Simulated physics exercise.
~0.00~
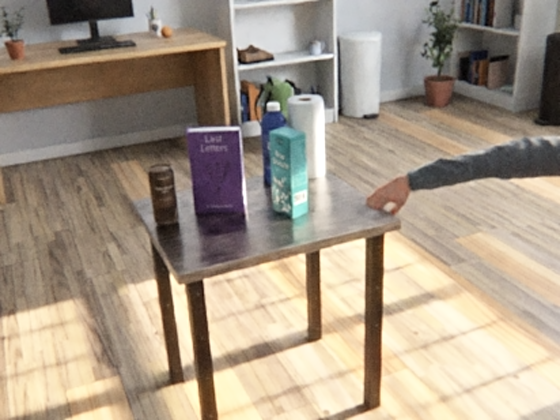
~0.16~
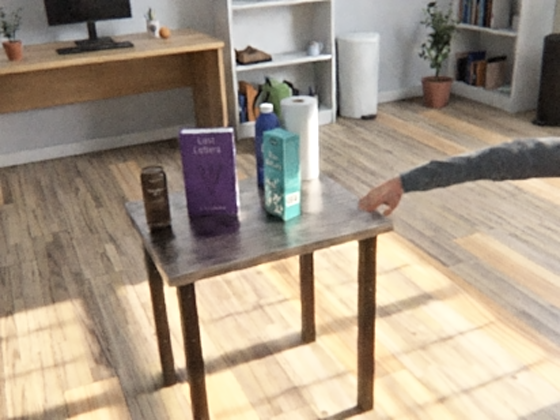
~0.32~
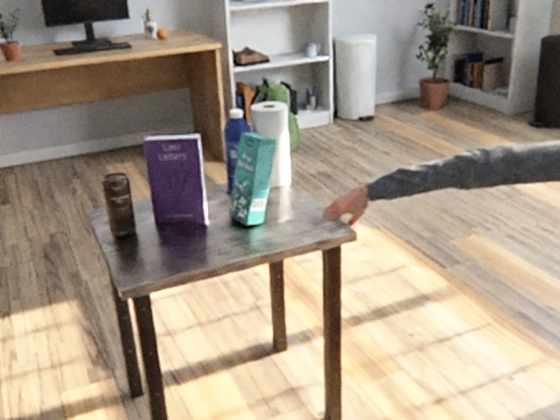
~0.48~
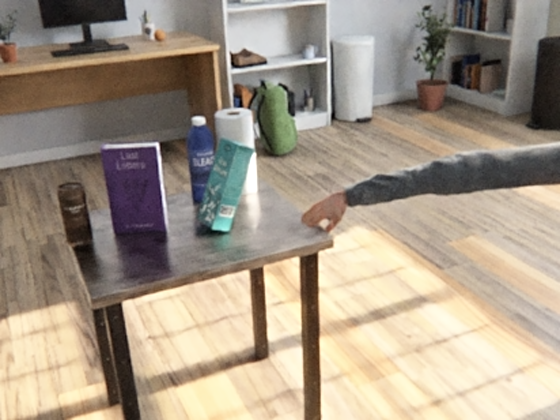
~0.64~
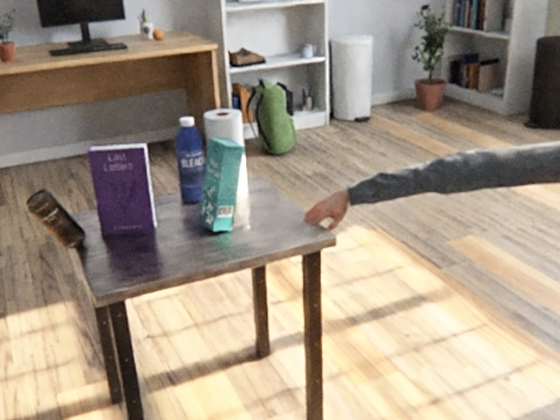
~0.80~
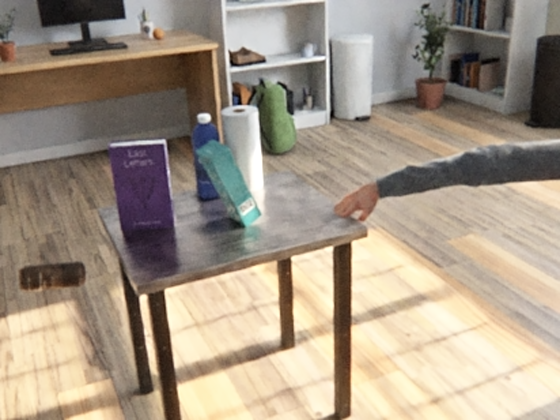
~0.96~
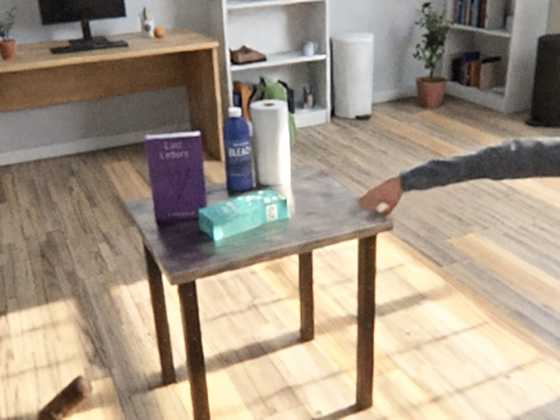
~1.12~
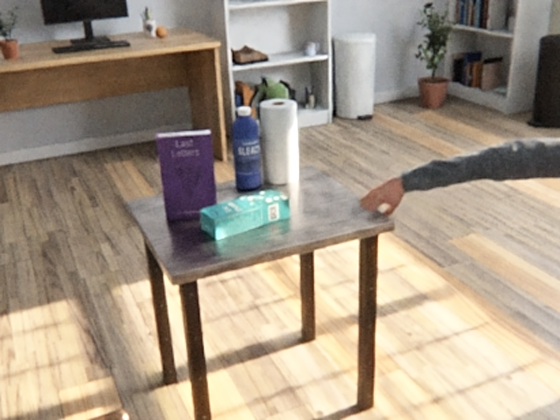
A small side table is pulled left and then pushed back right by a hand gripping its edge; the brown can tips off the left side onto the floor and the turquoise carton topples onto the tabletop, while the purple book, blue bottle and white roll stay standing.
